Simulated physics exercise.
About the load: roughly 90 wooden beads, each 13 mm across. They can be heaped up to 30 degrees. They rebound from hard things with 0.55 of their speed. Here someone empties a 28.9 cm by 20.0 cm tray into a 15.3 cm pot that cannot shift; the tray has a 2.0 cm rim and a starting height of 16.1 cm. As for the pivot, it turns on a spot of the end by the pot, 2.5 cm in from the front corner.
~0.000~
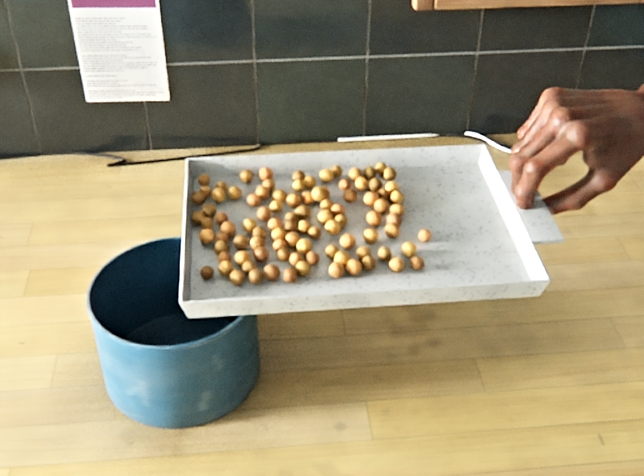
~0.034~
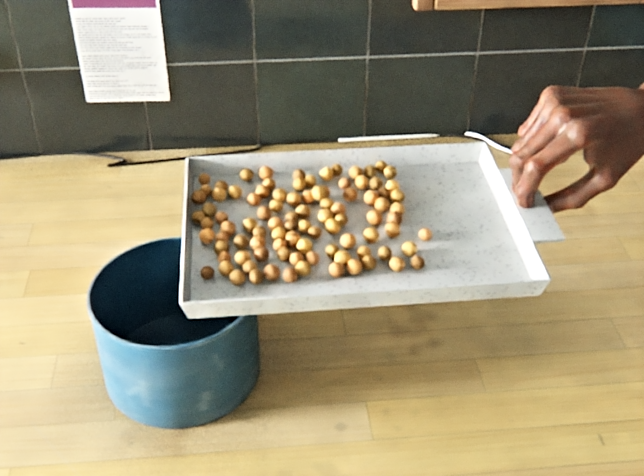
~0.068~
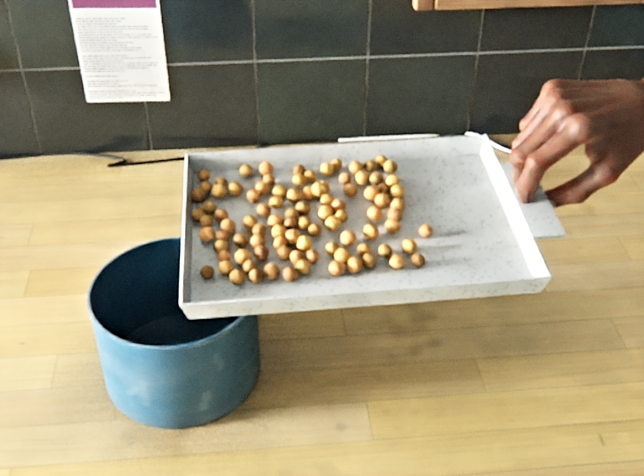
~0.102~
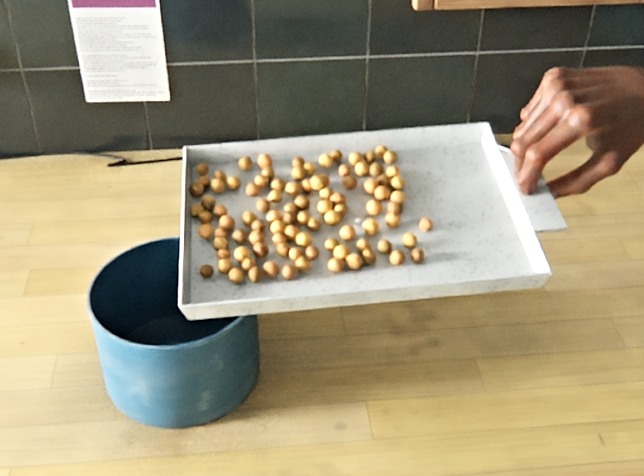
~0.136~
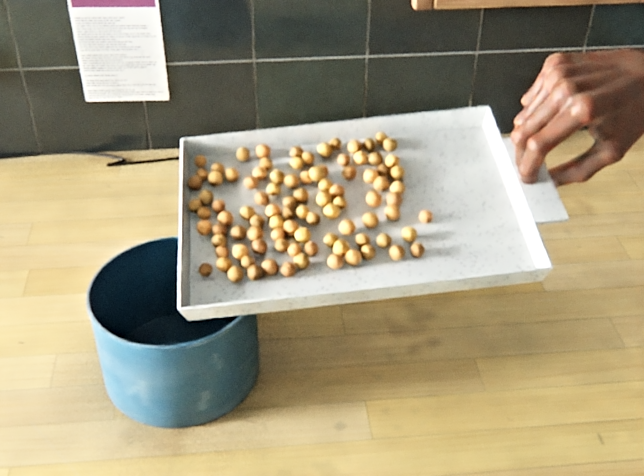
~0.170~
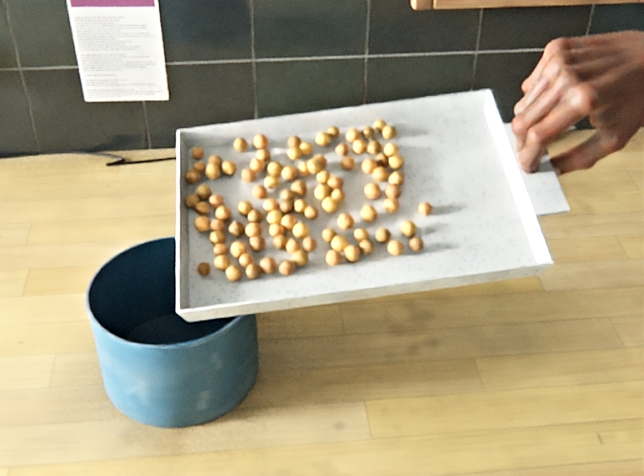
At the start, a hand at the right holds a pale, shallow tray of small round wooden beads nearly level, its left end above a blue pot on a wooden counter. The hand and right end then rise, slowly at first, slanting the tray down toward the left, while the beads shift only slightly.
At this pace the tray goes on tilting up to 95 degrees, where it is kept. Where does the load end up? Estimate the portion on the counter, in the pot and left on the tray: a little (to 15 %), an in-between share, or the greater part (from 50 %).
Counter: The greater part; pot: A little; left on the tray: A little.
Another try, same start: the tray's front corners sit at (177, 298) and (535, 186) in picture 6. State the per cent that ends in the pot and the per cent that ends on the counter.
In the pot: 65 per cent; on the counter: 35 per cent.
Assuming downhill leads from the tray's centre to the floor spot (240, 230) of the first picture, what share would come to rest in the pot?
The share comes to about 70 in a hundred.
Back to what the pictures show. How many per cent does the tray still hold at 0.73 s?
85%, roughly.
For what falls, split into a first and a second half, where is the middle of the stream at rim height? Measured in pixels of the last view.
It passes about (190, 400) first and (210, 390) afterwards.
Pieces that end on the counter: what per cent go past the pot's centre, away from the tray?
I'd put it close to 50 per cent.
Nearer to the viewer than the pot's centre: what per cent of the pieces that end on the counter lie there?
Estimate: Close to 100 per cent of the pieces.
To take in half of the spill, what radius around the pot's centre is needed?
Roughly 20 cm from the centre.
Then, at 0.50 s, tilt 53 degrees; the tray holds 100 %, the pot 0 %.
After 0.73 s, tilt 80 degrees; the tray holds 85 %, the pot 0 %.
After 1.06 s, tilt 95 degrees; the tray holds 5 %, the pot 0 %.
In the end, at 2.3 s, counter 100 %, pot 0 %, tray 0 %.
